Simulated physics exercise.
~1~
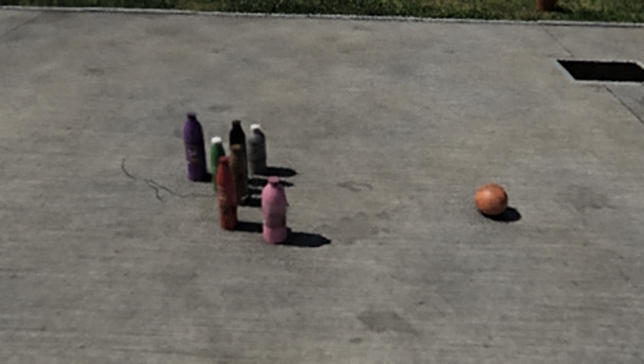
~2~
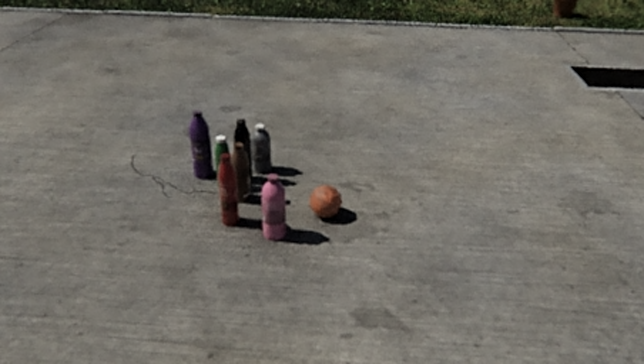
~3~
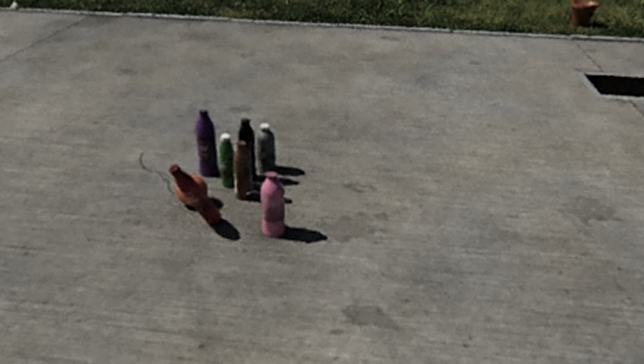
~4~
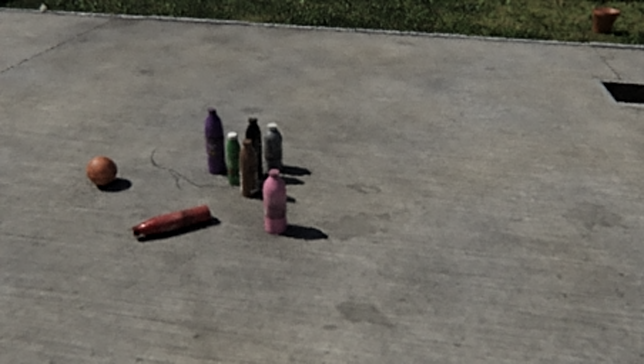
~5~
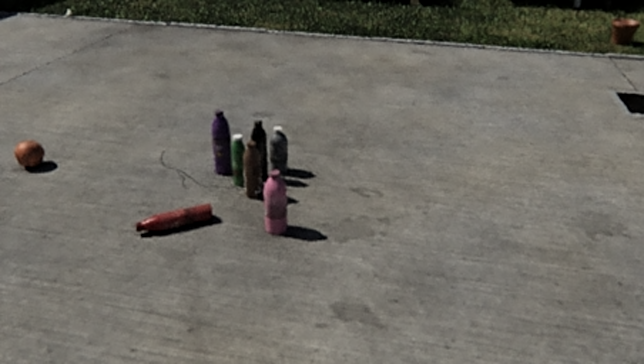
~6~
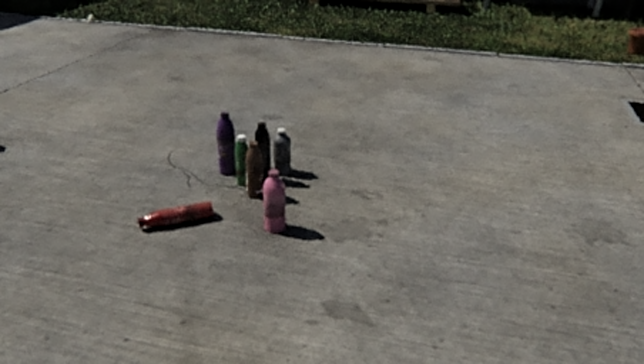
The video shows an orange ball rolling left across a sunlit concrete floor toward a cluster of colourful upright bottles, knocking over the red one and continuing left out of view, while the pink, purple, green, brown, black and grey bottles remain standing.
